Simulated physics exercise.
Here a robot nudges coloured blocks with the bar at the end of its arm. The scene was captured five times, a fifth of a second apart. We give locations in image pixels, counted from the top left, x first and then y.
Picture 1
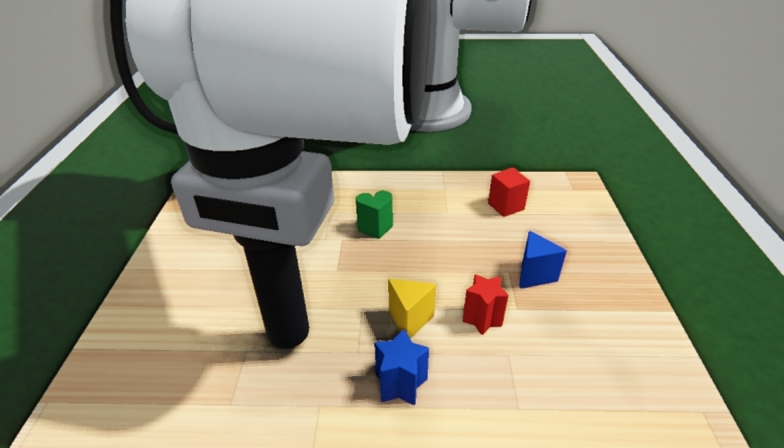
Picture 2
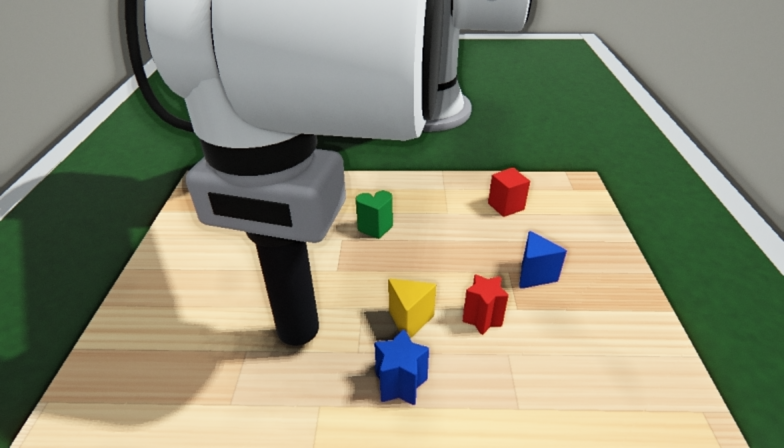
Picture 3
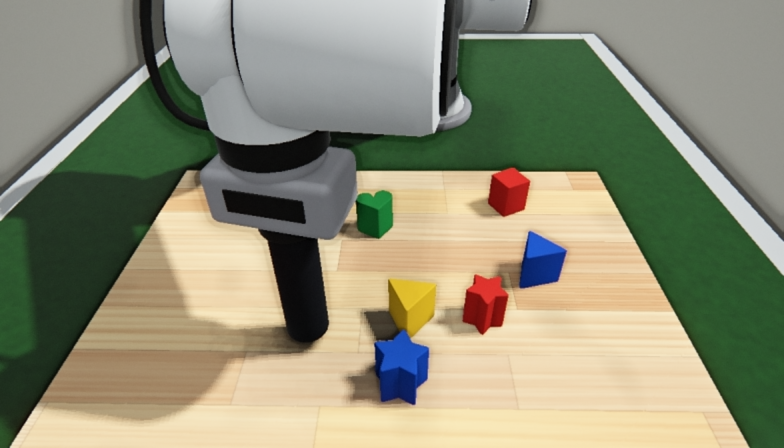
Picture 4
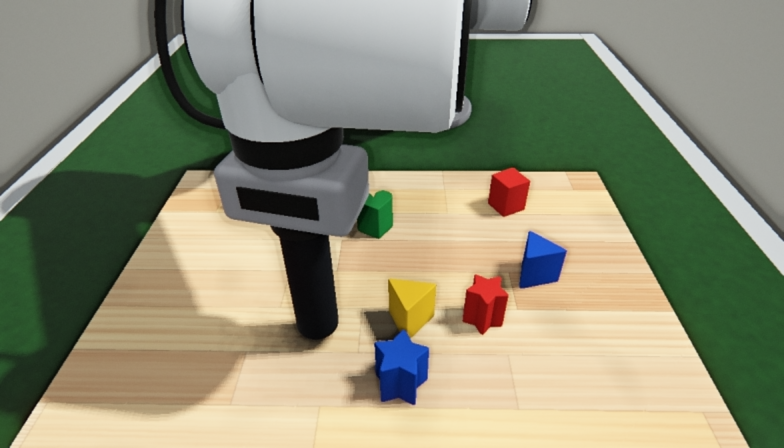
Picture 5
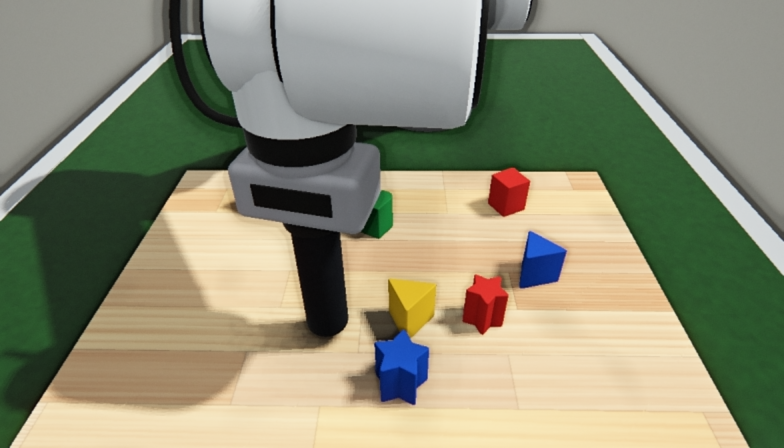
The clip shows a robot arm with a black bar moving slightly rightward across a wooden table, approaching the yellow three-sided block and blue star, while these and the other red, blue and green blocks stay still.
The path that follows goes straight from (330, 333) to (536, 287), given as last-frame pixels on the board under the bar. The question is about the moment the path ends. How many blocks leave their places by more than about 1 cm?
My best guess is that three blocks or more move over 1 cm.
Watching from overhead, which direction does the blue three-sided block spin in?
Answer: Anticlockwise.
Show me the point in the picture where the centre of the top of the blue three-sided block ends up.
It ends at (557, 235).
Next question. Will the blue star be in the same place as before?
Yes, that is what happens.
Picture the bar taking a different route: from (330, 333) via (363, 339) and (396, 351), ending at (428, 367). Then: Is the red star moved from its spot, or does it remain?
By the last moment, the red star will still be in its place.
What follows on the original path. One third of the way, bar (404, 307); yellow three-sided block (440, 289), turned 30° clockwise.
Two thirds of the way, bar (475, 291); yellow three-sided block (496, 296), turned 75° clockwise; red star (524, 283), turned 35° clockwise.
At the end, bar (539, 277); blue star unmoved; yellow three-sided block (499, 297), turned 85° clockwise; red star (550, 284), turned 120° clockwise; blue three-sided block (557, 235), turned 45° anticlockwise.
